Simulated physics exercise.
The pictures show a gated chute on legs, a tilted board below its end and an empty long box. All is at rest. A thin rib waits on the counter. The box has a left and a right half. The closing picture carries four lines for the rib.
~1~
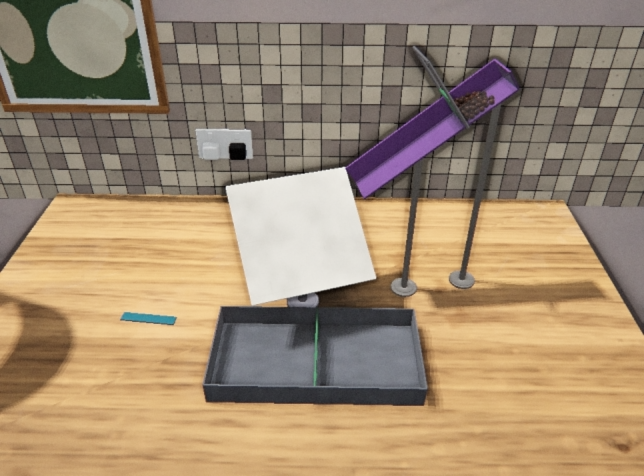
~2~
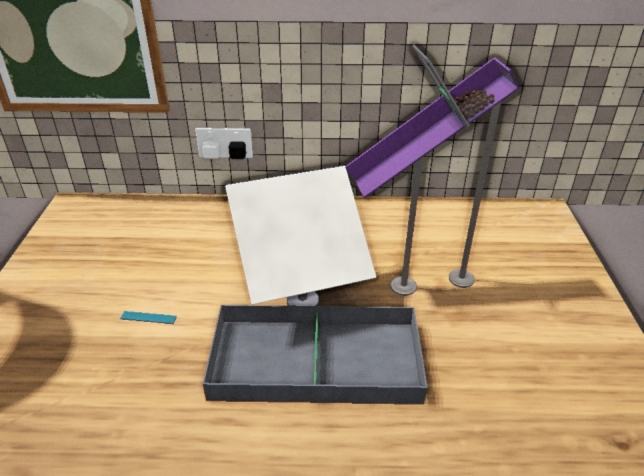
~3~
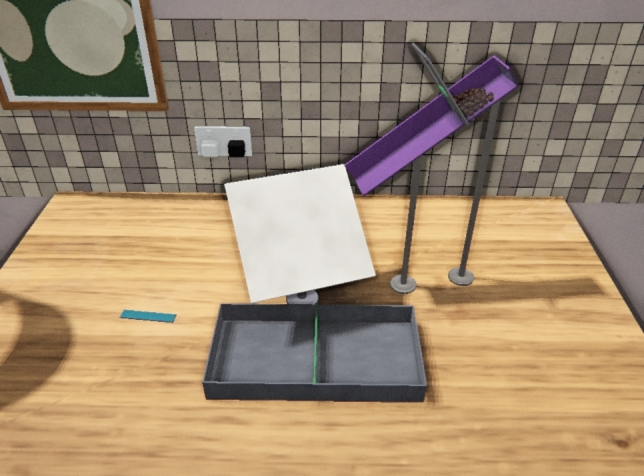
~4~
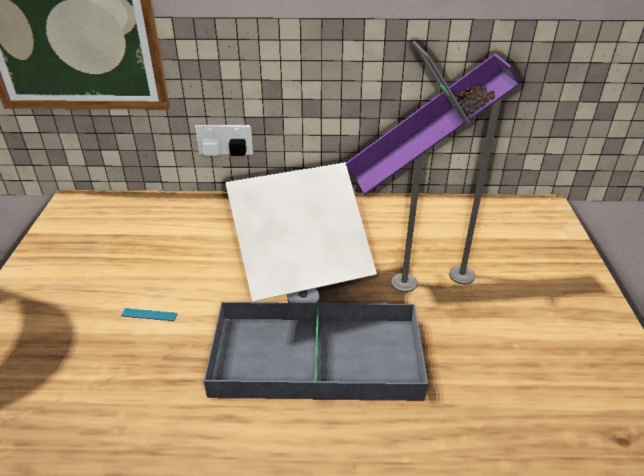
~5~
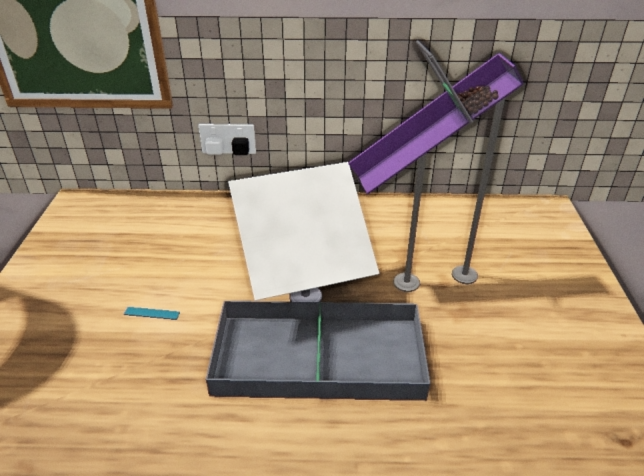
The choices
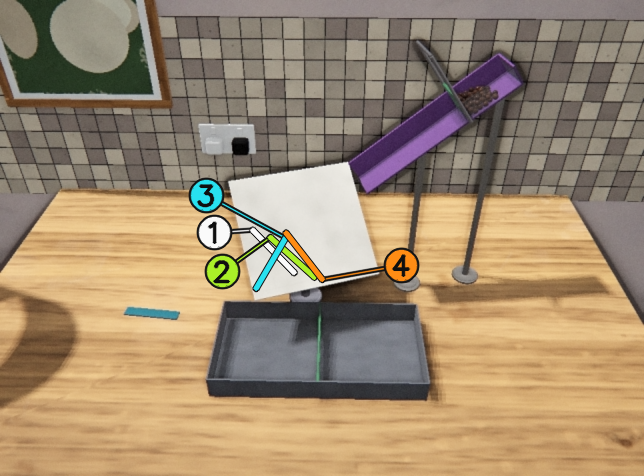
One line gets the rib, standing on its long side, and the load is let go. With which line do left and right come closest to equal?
Line 1 does it best.
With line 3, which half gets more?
More lands on the left.
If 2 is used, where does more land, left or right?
Right.
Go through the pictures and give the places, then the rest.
The first picture shows load behind the gate near (469, 103), chocolate balls; lip of the chute near (360, 191), sloping fairly steeply.
The second picture shows middle of the board near (301, 231), tilted fairly steeply; middle of its low edge near (316, 290); of its high edge near (287, 175).
The third picture shows front corners of the box near (203, 382) and (426, 385); front end of its middle wall near (314, 384); gate still shut near (447, 95).
The fourth picture shows middle of the load near (470, 98); lip near (360, 186).
The fifth picture shows middle of the load near (473, 98); lip near (363, 186).
On the marked copy, line 1 from (252, 230) to (294, 272); line 2 from (270, 237) to (314, 277); line 3 from (285, 238) to (256, 288); line 4 from (286, 232) to (322, 279).
For line 1, of what is caught, close to a third in the left half, close to two thirds in the right.
For line 2, of what is caught, a small share in the left half, all but a few in the right.
For line 3, of what is caught, the bulk in the left half, close to a quarter in the right.
For line 4, of what is caught, a small share in the left half, the bulk in the right.
